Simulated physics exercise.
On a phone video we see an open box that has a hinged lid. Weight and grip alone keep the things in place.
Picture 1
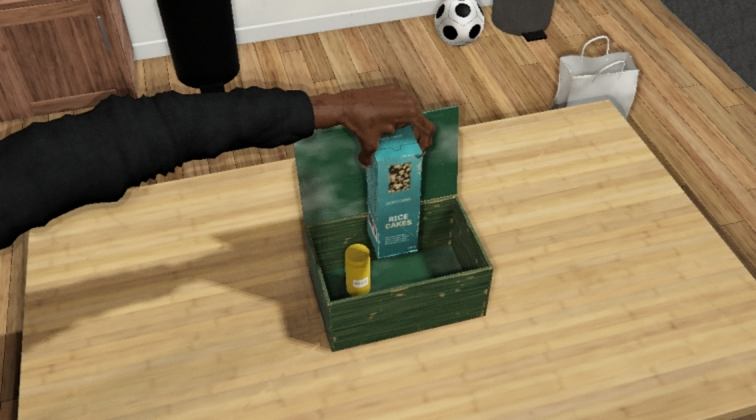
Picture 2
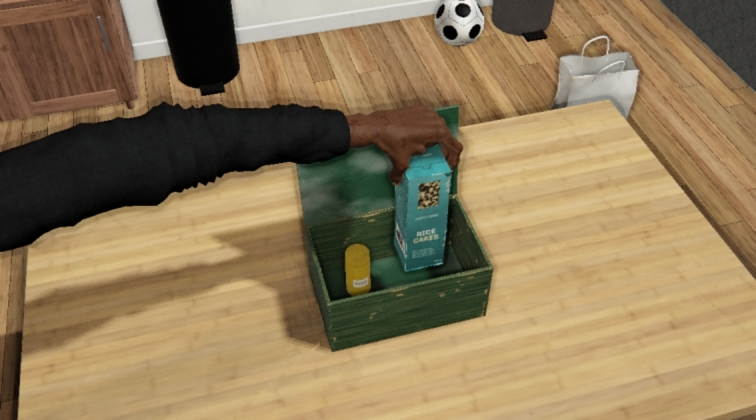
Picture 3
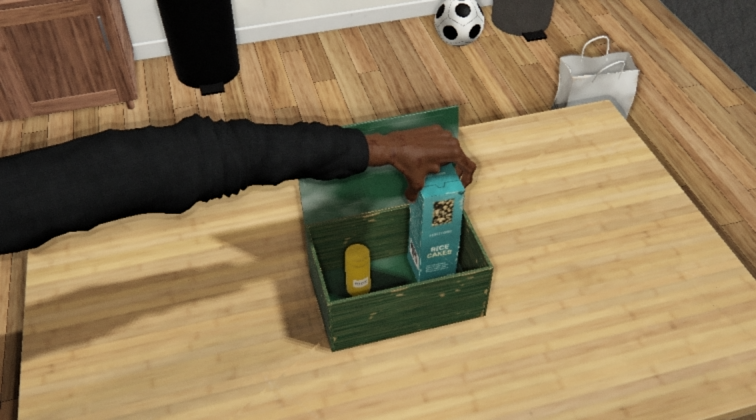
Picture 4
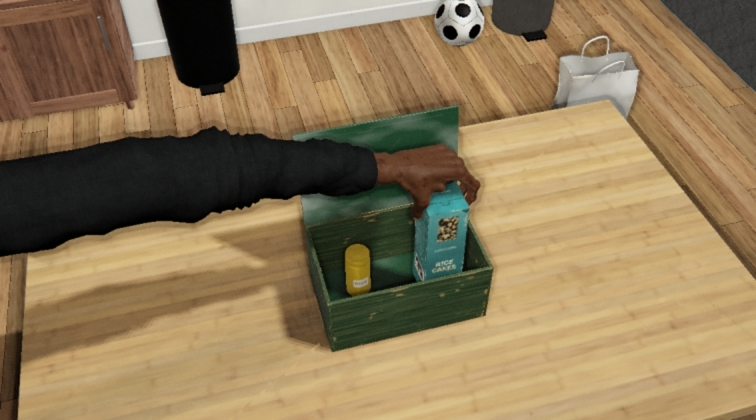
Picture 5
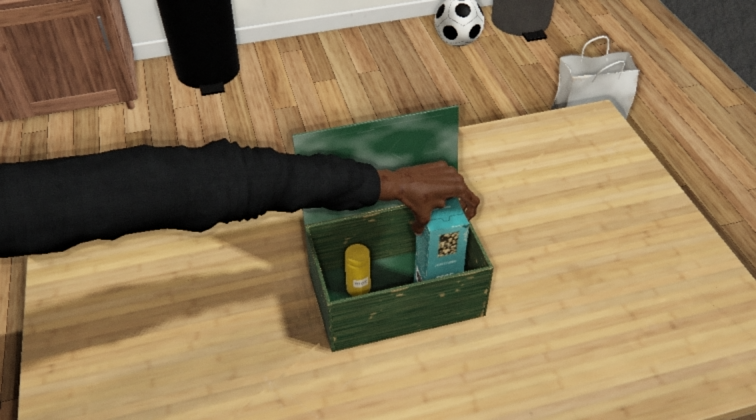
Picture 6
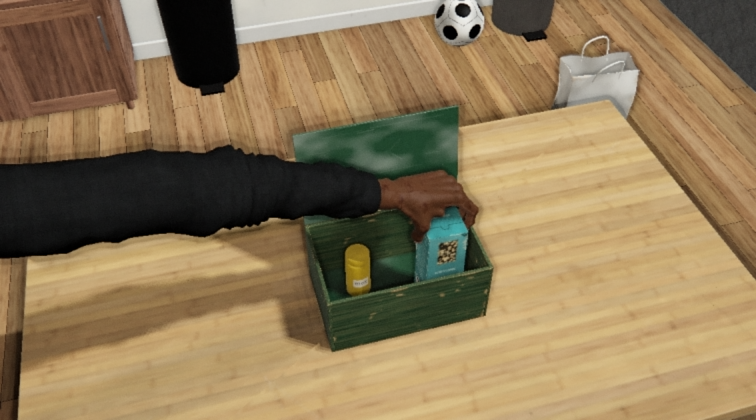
The footage shows a hand moving a turquoise carton rightward above an open green box with a hinged lid, then lowering it inside, to the right of a yellow shaker that stays still.
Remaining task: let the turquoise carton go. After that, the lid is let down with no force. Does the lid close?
Lid does not seat.
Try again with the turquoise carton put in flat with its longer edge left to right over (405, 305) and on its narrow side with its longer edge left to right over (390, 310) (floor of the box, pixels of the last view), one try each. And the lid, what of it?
Lid: First try closed, second try closed.
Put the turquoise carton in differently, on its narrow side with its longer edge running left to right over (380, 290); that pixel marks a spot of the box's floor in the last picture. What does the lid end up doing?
Result: Lid shut.
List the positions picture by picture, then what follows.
In the first picture, on its way; turquoise carton (393, 195); yellow shaker (358, 271).
In the second picture, on its way; turquoise carton (421, 210); yellow shaker (358, 271).
In the third picture, on its way; turquoise carton (434, 226); yellow shaker (358, 271).
In the fourth picture, on its way; turquoise carton (439, 242); yellow shaker (358, 271).
In the fifth picture, on its way; turquoise carton (440, 256); yellow shaker (358, 271).
In the sixth picture, in place under the hand; turquoise carton (439, 263); yellow shaker (358, 271).
Then, 1.00 s past the last view, lid starting down.
Then, 1.30 s past the last view, lid 78° above the rim.
Then, 1.60 s past the last view, lid 59° above the rim.
Then, 1.80 s past the last view, lid 45° above the rim.
Finally, lid 41° above the rim; both still in place. Final places as the last picture's camera would see them, turquoise carton near (439, 263).
